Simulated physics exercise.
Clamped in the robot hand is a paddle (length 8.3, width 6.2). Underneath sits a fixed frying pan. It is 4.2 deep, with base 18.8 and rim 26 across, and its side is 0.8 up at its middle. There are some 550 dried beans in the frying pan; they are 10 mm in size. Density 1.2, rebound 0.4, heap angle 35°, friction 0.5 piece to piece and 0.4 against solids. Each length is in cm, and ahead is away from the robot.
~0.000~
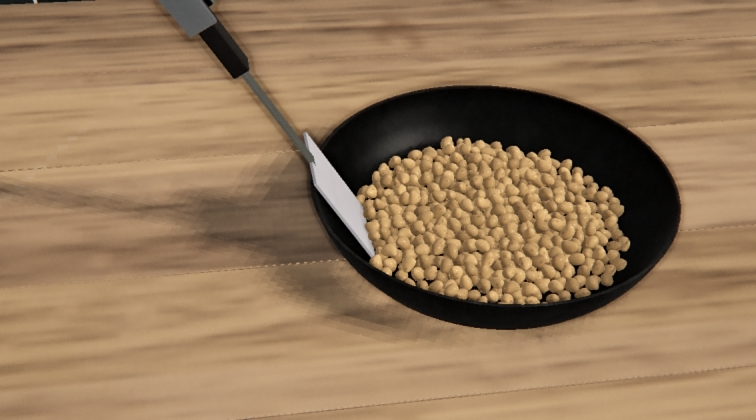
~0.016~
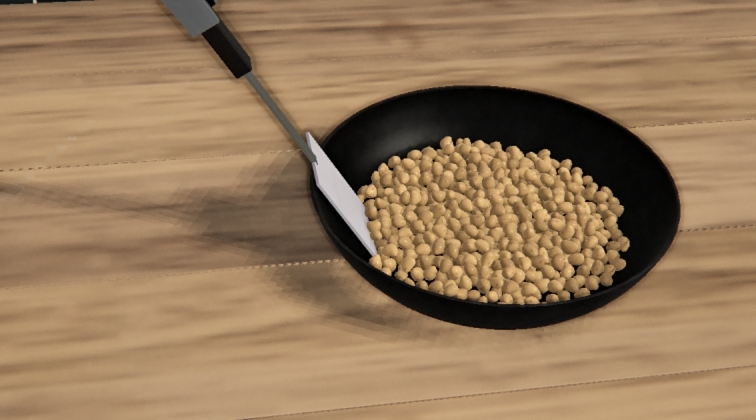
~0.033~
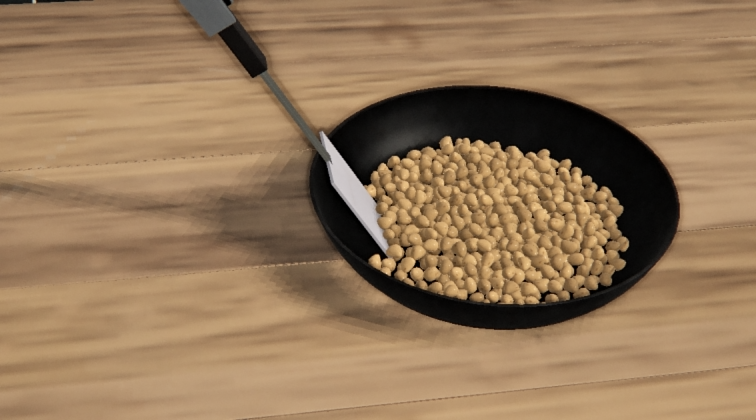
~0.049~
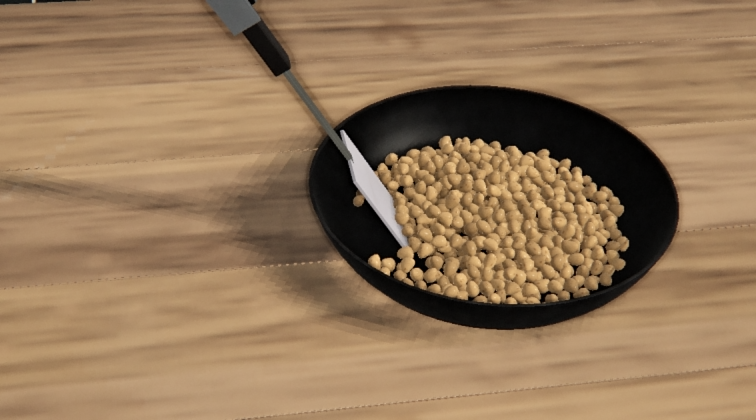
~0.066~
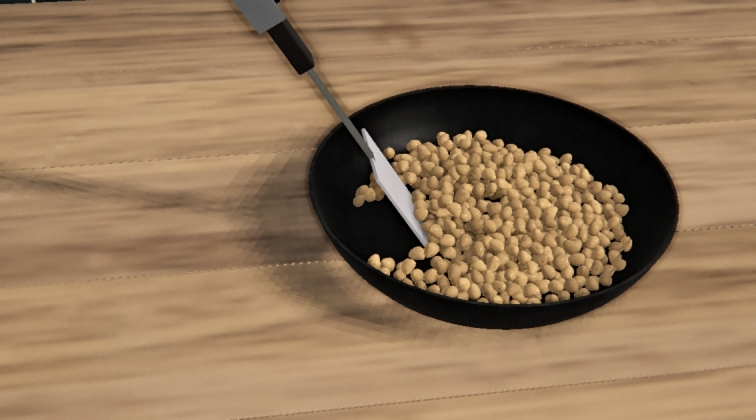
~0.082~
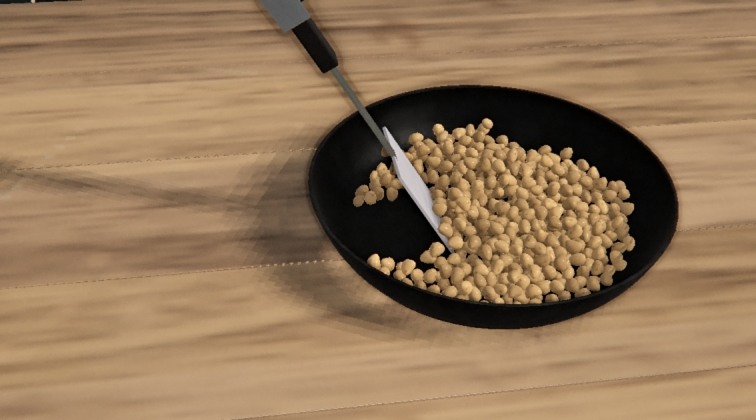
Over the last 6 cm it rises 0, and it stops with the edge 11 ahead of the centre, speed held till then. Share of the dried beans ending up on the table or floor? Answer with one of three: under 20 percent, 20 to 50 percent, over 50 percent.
20 to 50 percent.
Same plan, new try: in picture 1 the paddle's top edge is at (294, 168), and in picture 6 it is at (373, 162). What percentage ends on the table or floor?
About 25 per cent.
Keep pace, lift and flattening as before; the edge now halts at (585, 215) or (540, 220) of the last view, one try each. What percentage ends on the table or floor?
I'd say roughly 5 per cent, then roughly 0 per cent.
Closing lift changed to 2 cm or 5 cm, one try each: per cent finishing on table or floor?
Try one gives about 20 in a hundred, try two about 15 in a hundred.
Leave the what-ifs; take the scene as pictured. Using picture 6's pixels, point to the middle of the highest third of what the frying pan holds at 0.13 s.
The top third sits at roughly (531, 199).
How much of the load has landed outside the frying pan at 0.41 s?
Share at that moment: About 10 %.
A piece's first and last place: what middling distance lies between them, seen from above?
About 4 cm.
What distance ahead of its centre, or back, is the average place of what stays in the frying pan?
Some 2.5 cm ahead of the centre.
By 0.13 s, sloping 59°, highest piece 5 above the table; 548 in the frying pan.
By 0.19 s, sloping 59°, highest piece 5 above the table; 548 in the frying pan.
By 0.41 s, sloping 59°, highest piece 16 above the table; 408 in the frying pan, 57 on the table or floor, 83 on the blade or in flight.
By 1.46 s, sloping 59°, highest piece 5 above the table; 408 in the frying pan, 140 on the table or floor.
Final count, 408 in the frying pan, 140 on the table or floor. That is 26 % on the table or floor.
